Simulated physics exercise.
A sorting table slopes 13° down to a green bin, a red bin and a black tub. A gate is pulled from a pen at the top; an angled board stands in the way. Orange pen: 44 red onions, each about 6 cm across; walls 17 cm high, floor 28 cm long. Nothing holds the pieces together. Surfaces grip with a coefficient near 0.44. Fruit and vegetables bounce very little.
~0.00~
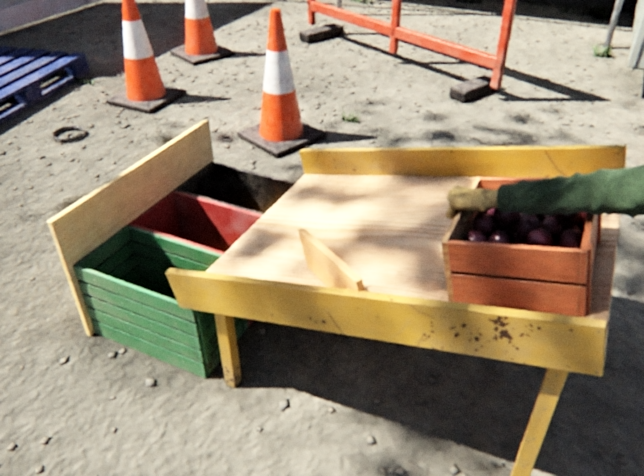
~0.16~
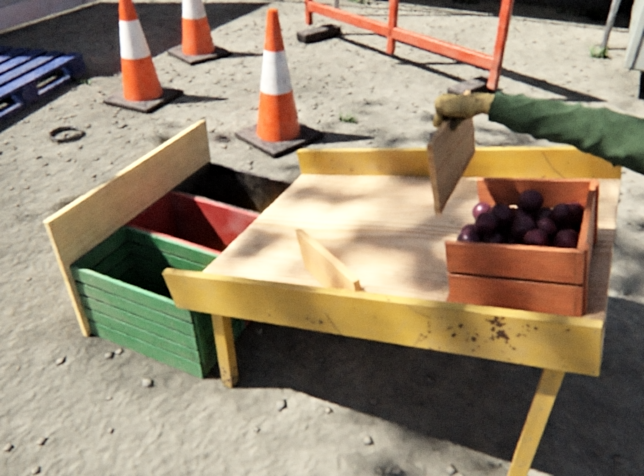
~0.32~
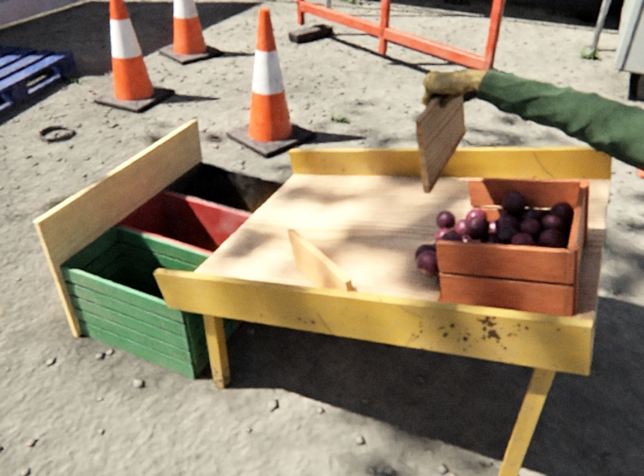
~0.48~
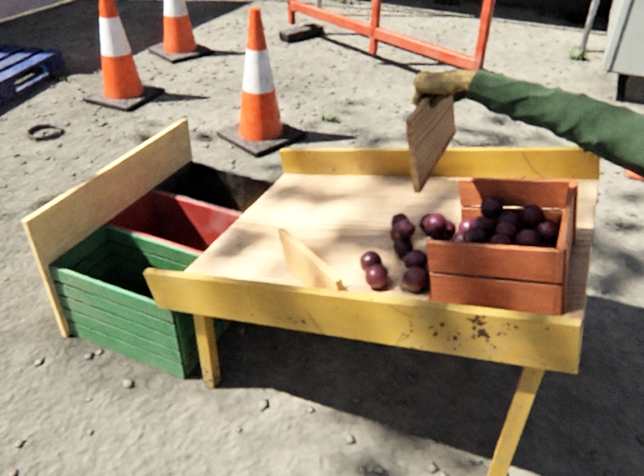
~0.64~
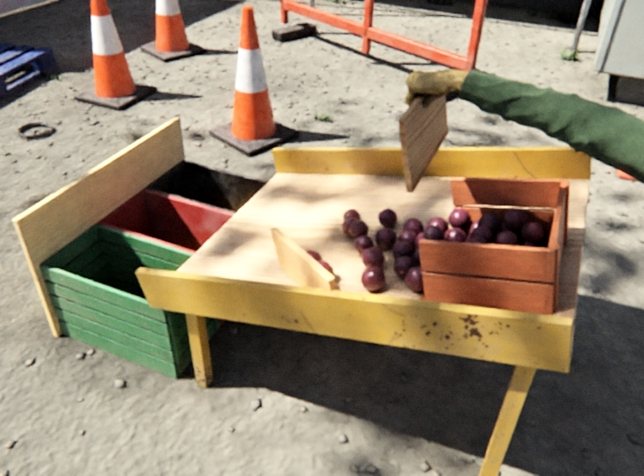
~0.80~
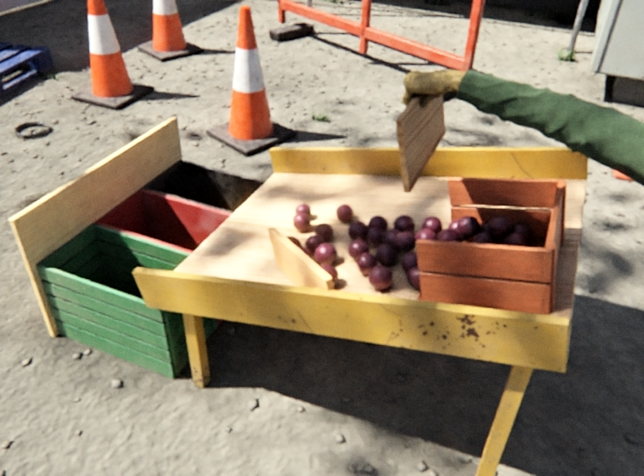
A gloved hand lifts a gate from an orange pen, and red onions roll down the table.
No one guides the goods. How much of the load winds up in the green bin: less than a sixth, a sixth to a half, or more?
Expect less than a sixth of the load in the green bin.
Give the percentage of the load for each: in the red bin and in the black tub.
Roughly 85 and 15 per cent.
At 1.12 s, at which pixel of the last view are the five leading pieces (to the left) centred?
At about (227, 214).
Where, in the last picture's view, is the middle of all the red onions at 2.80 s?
Near (167, 269).
After 1.12 s, 8 still in the orange pen, 1 in the red bin, 34 on the slope and 1 in the air.
After 1.52 s, 10 in the red bin, 31 on the slope and 3 in the air.
After 2.08 s, 24 in the red bin, 3 in the black tub, 13 on the slope and 4 in the air.
Final count (at 2.80 s), 38 in the red bin and 6 in the black tub. Asked share, 0 of 44, 0 per cent.
